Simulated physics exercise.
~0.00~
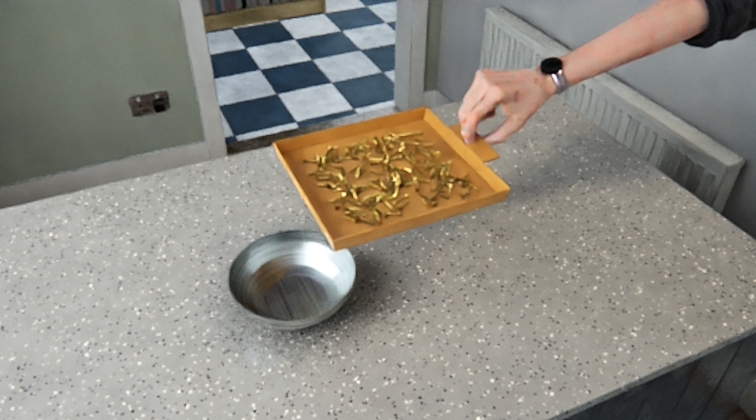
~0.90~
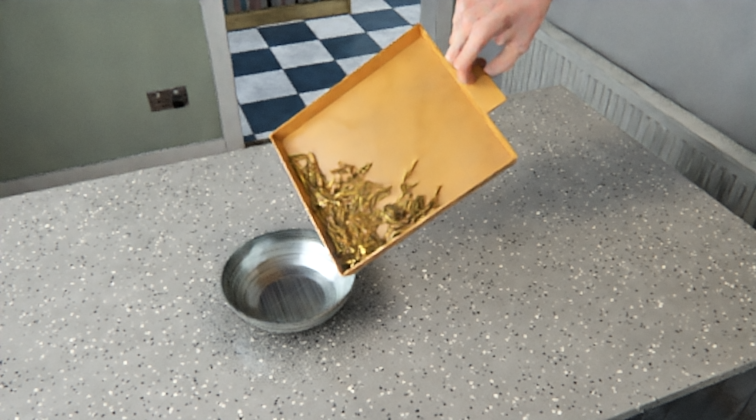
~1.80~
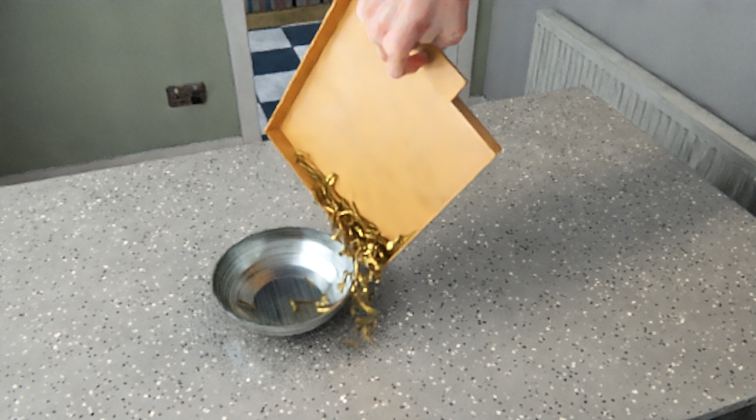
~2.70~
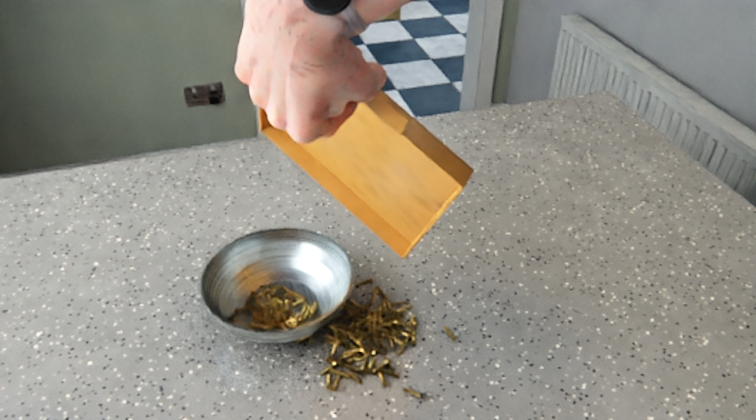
A hand holds a shallow orange tray of brass-coloured screws above a speckled grey worktop, beside a round metal bowl. The hand tips the tray towards the bowl, and the screws slide down and bunch up in its lowest corner. As the tilt steepens, they pour over the edge, some dropping into the bowl and many falling just to the right of it. The tray keeps turning until it is empty, with the hand still gripping it above. At the end, a smaller share of the screws lies in the bowl, while most sit in a loose pile on the worktop beside it.
